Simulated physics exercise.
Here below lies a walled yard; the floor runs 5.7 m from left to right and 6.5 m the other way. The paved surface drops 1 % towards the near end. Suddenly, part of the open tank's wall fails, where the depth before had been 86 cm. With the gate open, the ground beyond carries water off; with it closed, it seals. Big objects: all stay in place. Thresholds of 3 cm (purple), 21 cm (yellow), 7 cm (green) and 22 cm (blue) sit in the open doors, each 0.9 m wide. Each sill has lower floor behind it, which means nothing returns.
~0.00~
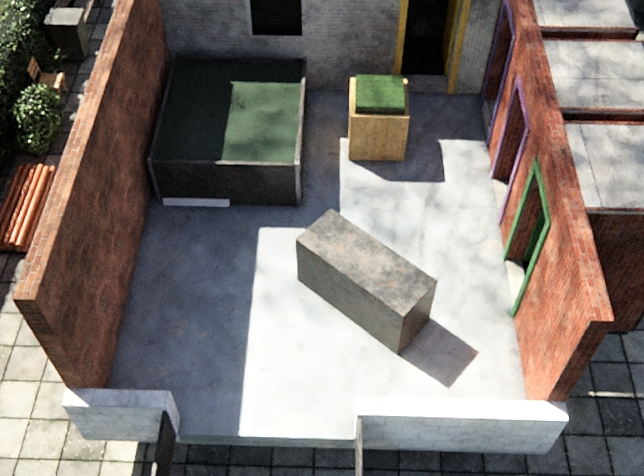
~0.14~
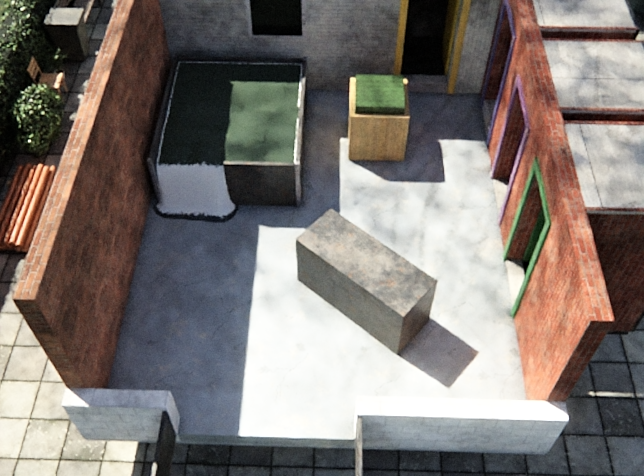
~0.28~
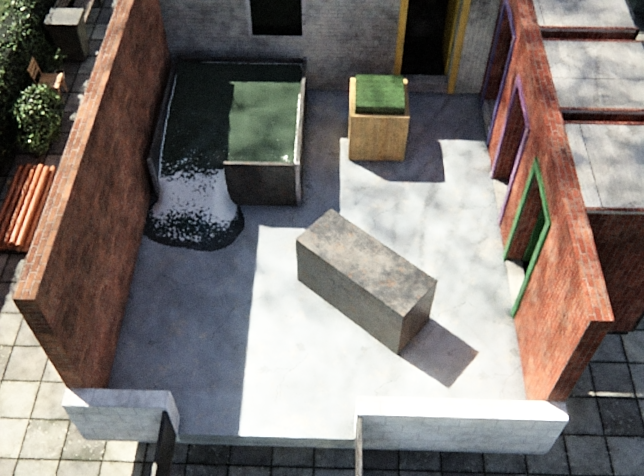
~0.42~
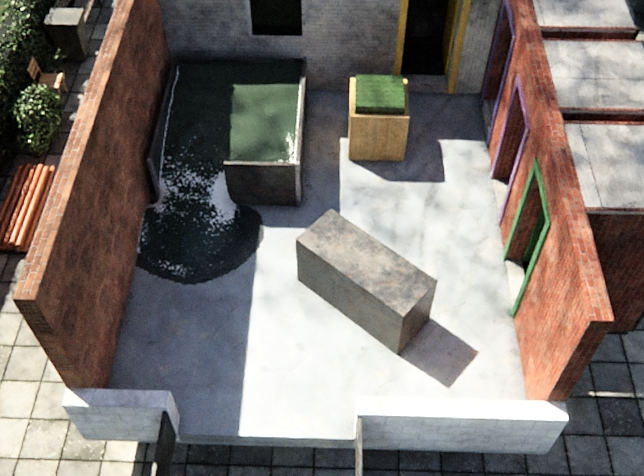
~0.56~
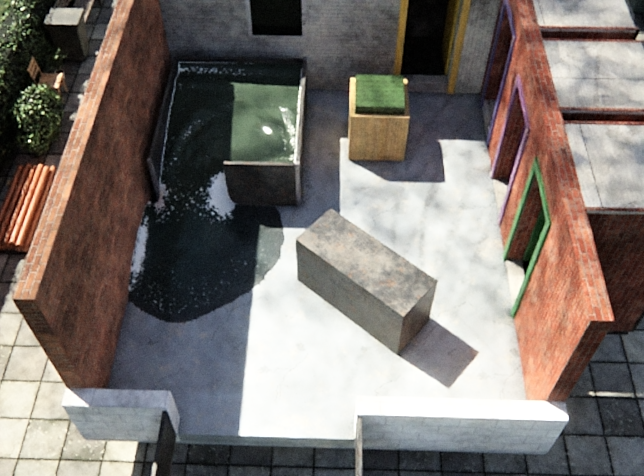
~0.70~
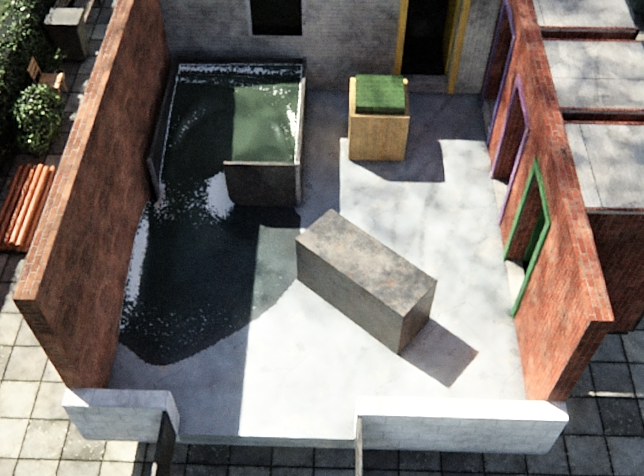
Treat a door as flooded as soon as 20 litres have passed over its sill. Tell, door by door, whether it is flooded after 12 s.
Purple door - no; yellow door - no; green door - no; blue door - no.
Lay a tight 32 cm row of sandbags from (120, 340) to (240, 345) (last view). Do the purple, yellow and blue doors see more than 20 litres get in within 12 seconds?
Checking the limit, purple is too much, yellow is fine, blue is fine.
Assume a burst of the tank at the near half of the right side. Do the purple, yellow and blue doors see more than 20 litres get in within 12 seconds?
At purple the amount is higher than the mark, at yellow it is beneath the mark, and at blue it is beneath the mark.
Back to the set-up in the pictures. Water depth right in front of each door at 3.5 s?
Purple 0 cm, yellow 0 cm, green 0 cm, blue 0 cm.
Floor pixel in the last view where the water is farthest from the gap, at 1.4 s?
Point: Roughly (306, 420).
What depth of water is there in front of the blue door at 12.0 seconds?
I'd put it at around 6.5 cm deep.
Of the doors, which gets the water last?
Last: Yellow.
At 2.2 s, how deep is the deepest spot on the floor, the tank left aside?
Max around 57 cm.
After 1.4 s water covers 35 % of the floor and is deepest (62 cm) near (102, 414); purple door not reached, yellow door not reached, green door not reached, blue door not reached.
After 2.2 s water covers 40 % of the floor and is deepest (57 cm) near (132, 402); purple door not reached, yellow door not reached, green door not reached, blue door not reached.
After 3.5 s water covers 45 % of the floor and is deepest (36 cm) near (157, 415); purple door not reached, yellow door not reached, green door not reached, blue door not reached.
After 7.0 s water covers 80 % of the floor and is deepest (20 cm) near (499, 425); purple door 4 cm at the sill, 0 L in, yellow door not reached, green door 7 cm at the sill, 1 L in, blue door 3 cm at the sill, 0 L in.
After 12.0 s water covers 100 % of the floor and is deepest (12 cm) near (102, 414); purple door 3 cm at the sill, 1 L in, yellow door 6 cm at the sill, 0 L in, green door 4 cm at the sill, 1 L in, blue door 6 cm at the sill, 0 L in.
